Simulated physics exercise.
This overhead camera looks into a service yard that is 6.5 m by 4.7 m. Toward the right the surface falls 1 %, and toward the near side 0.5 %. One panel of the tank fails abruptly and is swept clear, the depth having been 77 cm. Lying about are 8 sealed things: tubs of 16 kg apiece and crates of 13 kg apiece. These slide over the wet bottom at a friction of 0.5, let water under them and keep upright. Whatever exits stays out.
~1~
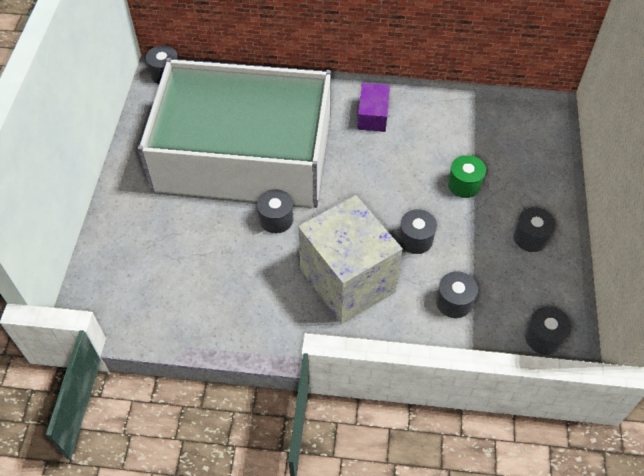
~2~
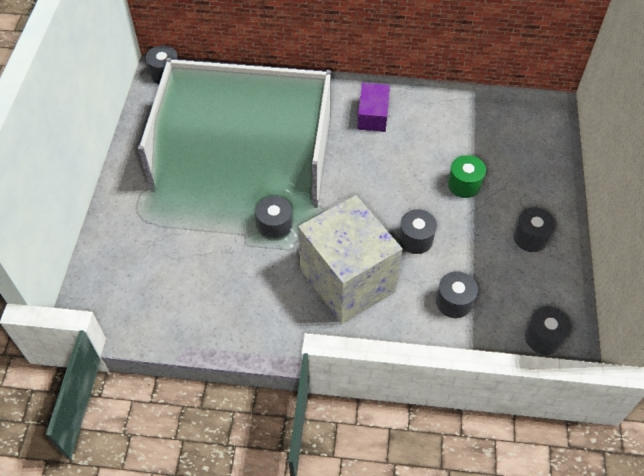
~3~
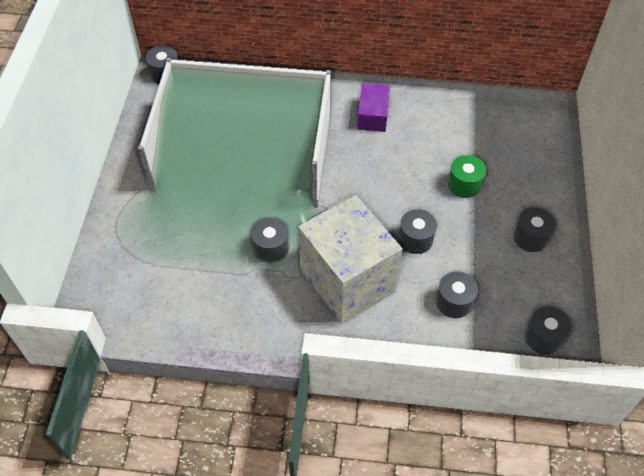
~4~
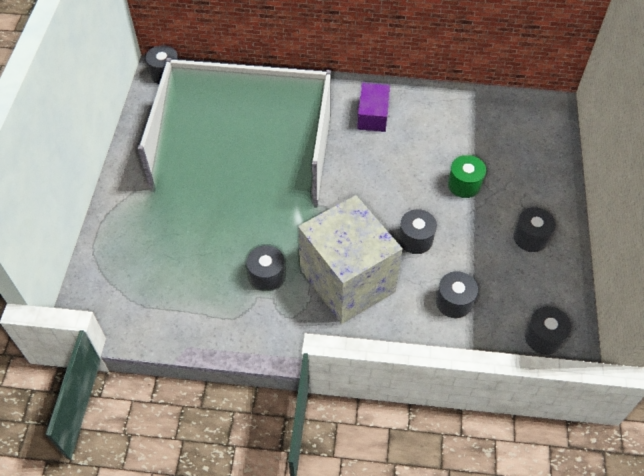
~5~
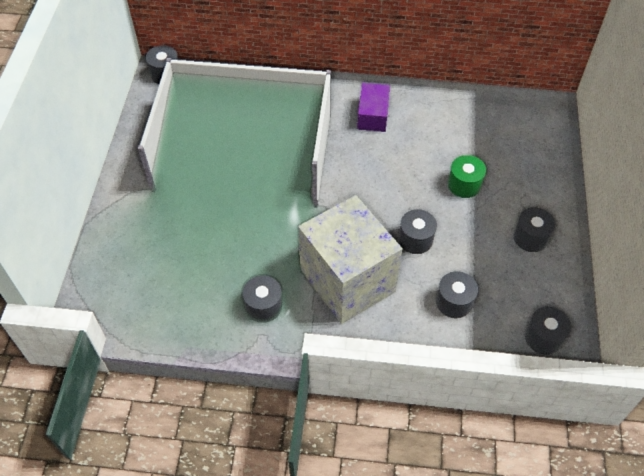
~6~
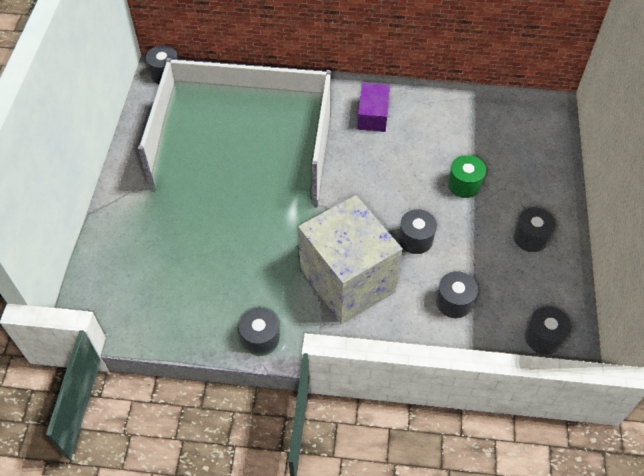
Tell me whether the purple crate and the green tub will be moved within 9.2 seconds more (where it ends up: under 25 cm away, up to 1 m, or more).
The purple crate never really leaves its spot; the green tub never really leaves its spot.
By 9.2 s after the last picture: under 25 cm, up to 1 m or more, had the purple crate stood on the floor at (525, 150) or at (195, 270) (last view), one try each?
Outcomes in order: It sits still; it is taken a long way.
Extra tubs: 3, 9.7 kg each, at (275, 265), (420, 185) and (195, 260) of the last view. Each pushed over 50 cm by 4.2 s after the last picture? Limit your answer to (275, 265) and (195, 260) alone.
Well, the first is higher and the second higher.
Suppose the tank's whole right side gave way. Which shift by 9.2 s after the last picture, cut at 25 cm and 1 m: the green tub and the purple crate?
First the green tub: It is carried a long way; as for the purple crate, it is carried a long way.
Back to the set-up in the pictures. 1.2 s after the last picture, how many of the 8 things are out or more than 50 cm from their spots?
That would be 1.
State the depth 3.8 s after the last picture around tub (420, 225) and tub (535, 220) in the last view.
Roughly 2 and 2 cm.
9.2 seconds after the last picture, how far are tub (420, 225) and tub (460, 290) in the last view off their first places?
Lab note - net shifts in turn: 0 cm; 0 cm.
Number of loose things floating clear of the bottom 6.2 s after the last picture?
That would be 0 of them.
Then, 1.2 s after the last picture the purple crate is near (374, 99), 0.0 m from its start, aground; the green tub is near (468, 168), 0.0 m from its start, aground; 1 of 8 are out; 0 afloat.
Then, 3.8 s after the last picture the purple crate is near (374, 99), 0.0 m from its start, aground; the green tub is near (468, 168), 0.0 m from its start, aground; 1 of 8 are out; 0 afloat.
Then, 6.2 s after the last picture the purple crate is near (374, 99), 0.0 m from its start, aground; the green tub is near (468, 168), 0.0 m from its start, aground; 1 of 8 are out; 0 afloat.
Then, 9.2 s after the last picture the purple crate is near (374, 99), 0.0 m from its start, aground; the green tub is near (468, 168), 0.0 m from its start, aground; 1 of 8 are out; 0 afloat.
